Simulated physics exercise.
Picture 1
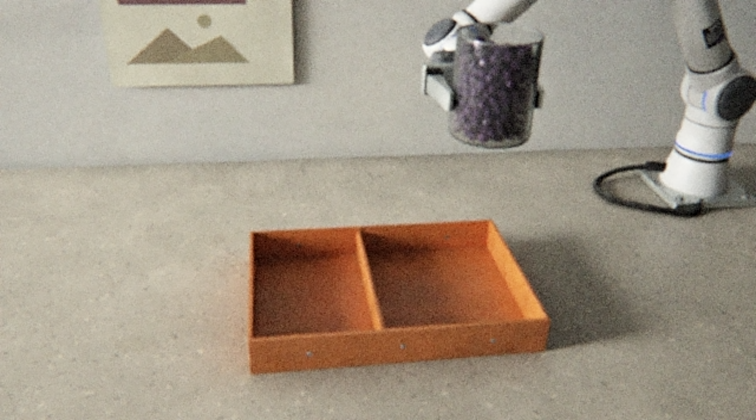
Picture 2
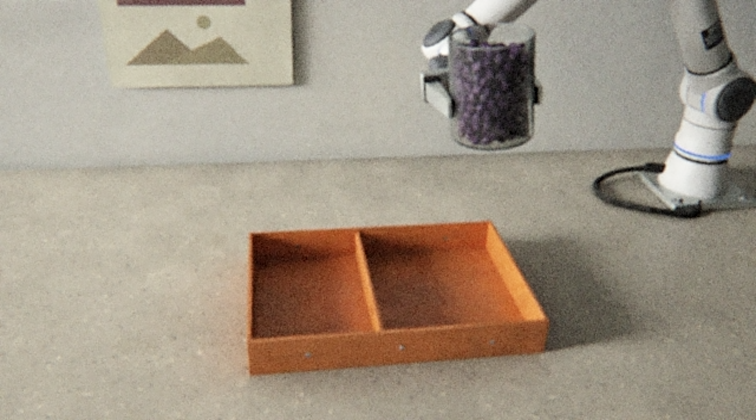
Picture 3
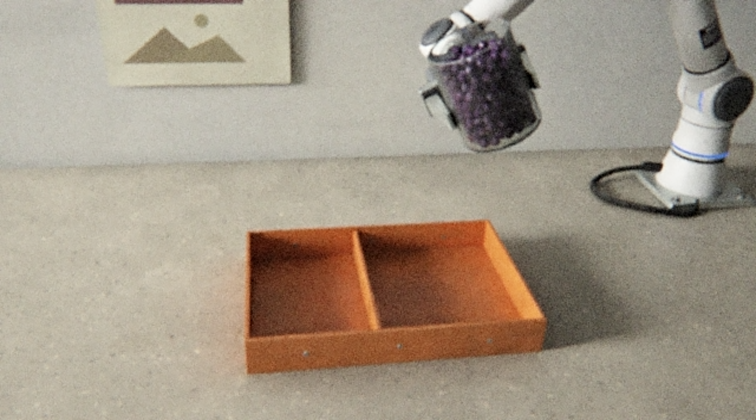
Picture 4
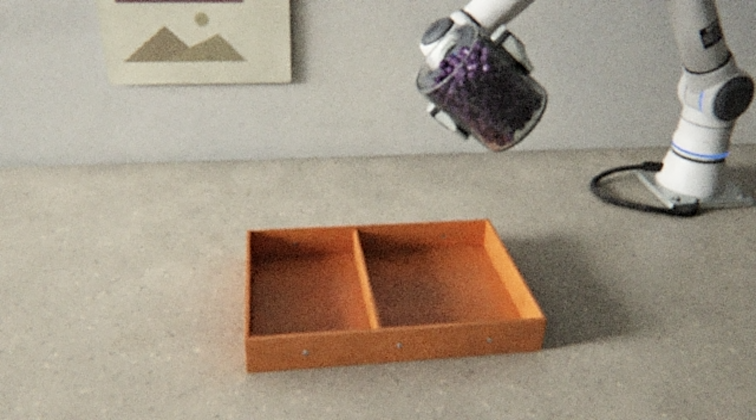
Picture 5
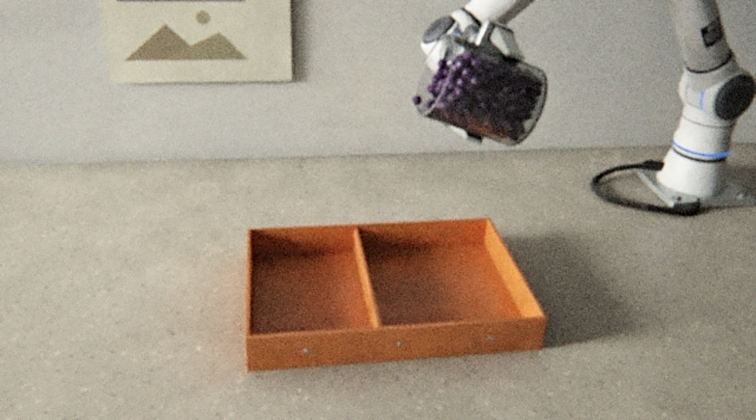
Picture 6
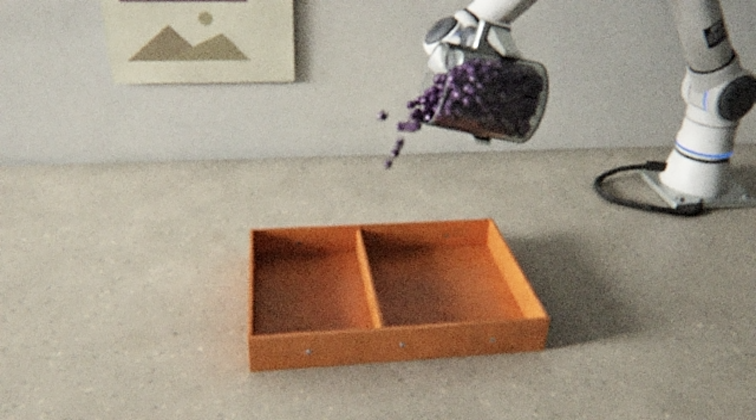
Robot arm tilting a clear cup of purple beads leftward above an empty divided orange tray, the first beads spilling out.
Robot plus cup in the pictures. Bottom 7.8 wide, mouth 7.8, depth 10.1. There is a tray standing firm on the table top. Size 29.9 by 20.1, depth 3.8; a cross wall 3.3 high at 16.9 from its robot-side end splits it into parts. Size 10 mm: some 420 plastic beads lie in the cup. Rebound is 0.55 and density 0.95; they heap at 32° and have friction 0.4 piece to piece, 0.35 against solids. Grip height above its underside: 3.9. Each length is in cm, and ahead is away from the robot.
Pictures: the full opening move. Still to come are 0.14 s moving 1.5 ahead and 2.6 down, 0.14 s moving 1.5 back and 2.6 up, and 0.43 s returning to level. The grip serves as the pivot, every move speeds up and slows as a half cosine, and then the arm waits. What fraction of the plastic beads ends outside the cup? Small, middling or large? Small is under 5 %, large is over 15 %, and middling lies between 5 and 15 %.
Middling, between 5 and 15 %.
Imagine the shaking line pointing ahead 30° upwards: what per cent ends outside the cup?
Some 25 in a hundred.
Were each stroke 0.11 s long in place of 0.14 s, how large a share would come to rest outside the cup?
In that case it would be near 10 percent.
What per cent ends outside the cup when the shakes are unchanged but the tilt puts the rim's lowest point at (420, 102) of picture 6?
I'd say close to 0 per cent.
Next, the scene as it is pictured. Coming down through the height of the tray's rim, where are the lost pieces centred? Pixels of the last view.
Roughly at (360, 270).
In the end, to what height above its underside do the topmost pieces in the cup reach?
10.0 cm.
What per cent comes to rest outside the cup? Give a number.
The share is close to 10 per cent.
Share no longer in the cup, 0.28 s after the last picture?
I'd put it at some 10 per cent at that point.
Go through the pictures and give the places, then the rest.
Cup middle at (494, 86), level; upper third of the load around (496, 64), from x 460 to 530, top at y 40; 423 in the cup, in the first picture.
Cup middle at (492, 88), tilted 7° forward; upper third of the load around (494, 66), from x 455 to 525, top at y 45, in the second picture.
Cup middle at (486, 88), tilted 27° forward; upper third of the load around (488, 68), from x 445 to 535, top at y 45, in the third picture.
Cup middle at (483, 90), tilted 50° forward; upper third of the load around (483, 71), from x 435 to 540, top at y 45, in the fourth picture.
Cup middle at (481, 92), tilted 70° forward; upper third of the load around (486, 74), from x 415 to 540, top at y 55, in the fifth picture.
Cup middle at (483, 94), tilted 77° forward; upper third of the load around (495, 79), from x 385 to 540, top at y 60; 415 in the cup, 8 in flight or on a rim, in the sixth picture.
Then, 0.28 s later, tilted 77° forward, highest piece 28 above the table; 390 in the cup, 19 in the far-side part, 2 in the robot-side part, 12 in flight or on a rim.
Then, 0.57 s later, tilted 19° forward, highest piece 30 above the table; 384 in the cup, 23 in the far-side part, 12 in the robot-side part, 1 on the table or floor, 3 in flight or on a rim.
Then, 0.91 s later, level, highest piece 30 above the table; 384 in the cup, 24 in the far-side part, 14 in the robot-side part, 1 on the table or floor.
Then, 1.96 s later, level, highest piece 30 above the table; 384 in the cup, 24 in the far-side part, 14 in the robot-side part, 1 on the table or floor.
At rest, 384 in the cup, 24 in the far-side part, 14 in the robot-side part, 1 on the table or floor. That is 9 % outside the cup.
